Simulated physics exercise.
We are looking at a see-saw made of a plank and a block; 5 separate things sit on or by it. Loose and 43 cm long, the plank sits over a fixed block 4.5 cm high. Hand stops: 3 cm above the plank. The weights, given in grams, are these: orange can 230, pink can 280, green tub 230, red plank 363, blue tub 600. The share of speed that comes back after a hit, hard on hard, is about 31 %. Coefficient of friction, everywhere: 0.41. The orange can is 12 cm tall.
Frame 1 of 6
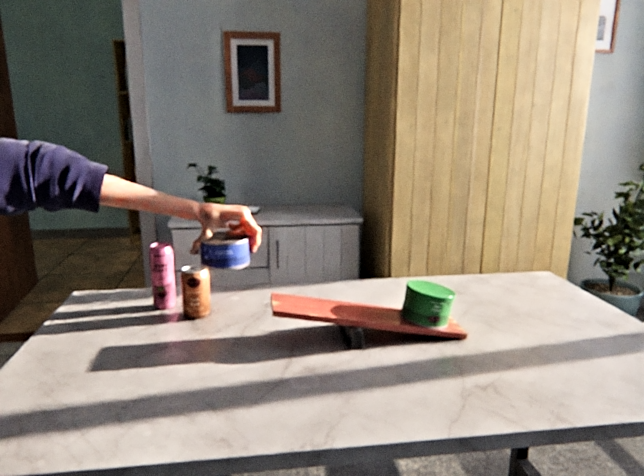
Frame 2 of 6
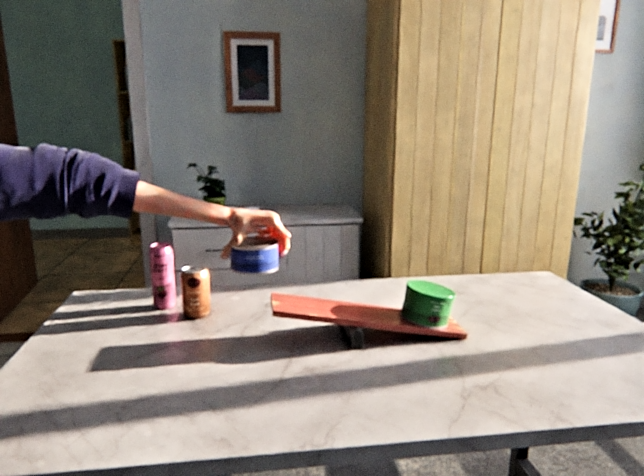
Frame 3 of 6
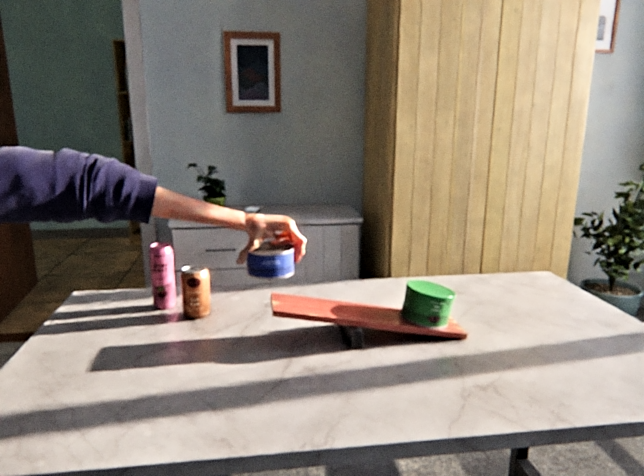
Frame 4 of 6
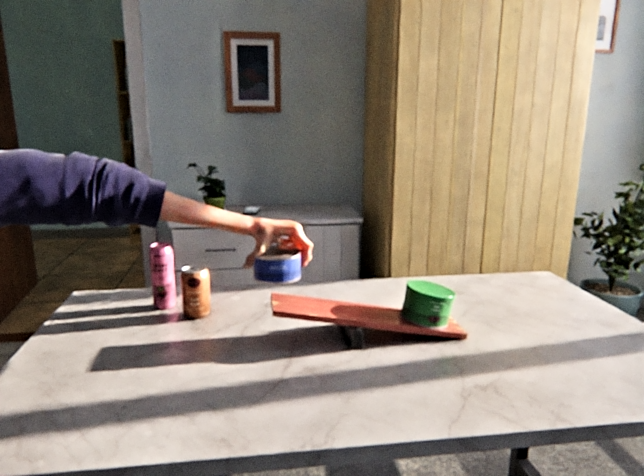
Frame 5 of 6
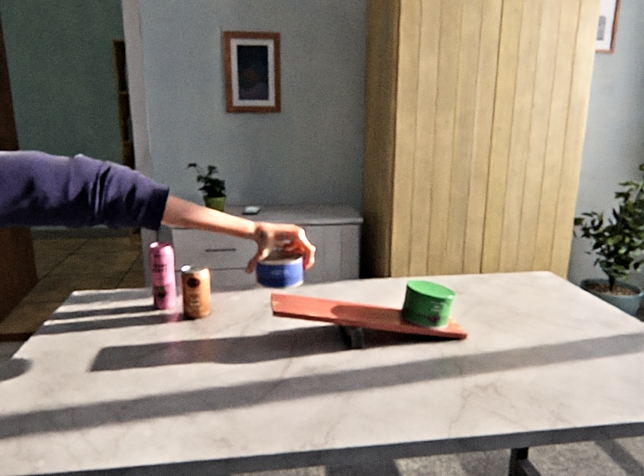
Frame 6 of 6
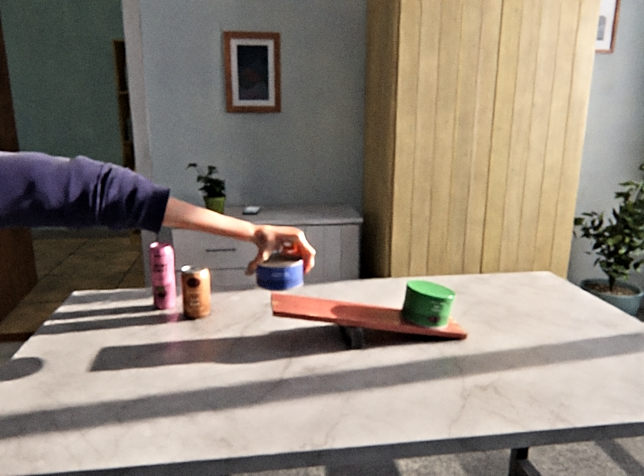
A hand in a dark blue sleeve reaches in from the left over a pale marble-look table, seen from the front in a sunlit room with a wooden cupboard behind. Pink and orange cans stand at left, and a green tub sits on the low right end of a tilted red plank. The hand carries a blue tub rightward and slightly down, slows, then holds it still above the plank's raised left end, while the camera stays still.
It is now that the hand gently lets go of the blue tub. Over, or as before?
It flips.
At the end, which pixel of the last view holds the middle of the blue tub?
Somewhere around (275, 321).
Then, 0.30 s later than the last frame, plank at 13°, tipped the other way; blue tub tilted 13° near (278, 318); green tub tilted 23°.
Then, 0.40 s later than the last frame, plank at 15°, tipped the other way; blue tub tilted 16° near (275, 321); green tub tilted 44°.
Then, 0.50 s later than the last frame, plank at 15°, tipped the other way; blue tub tilted 15° near (275, 321); green tub tilted 38°.
When it is over, plank at 15°, tipped the other way; not toppled but over 4 cm from the start, green tub and blue tub; the other 3 within 4 cm of the start. End places, in pixels of the last picture, blue tub near (275, 321). The plank swings over.
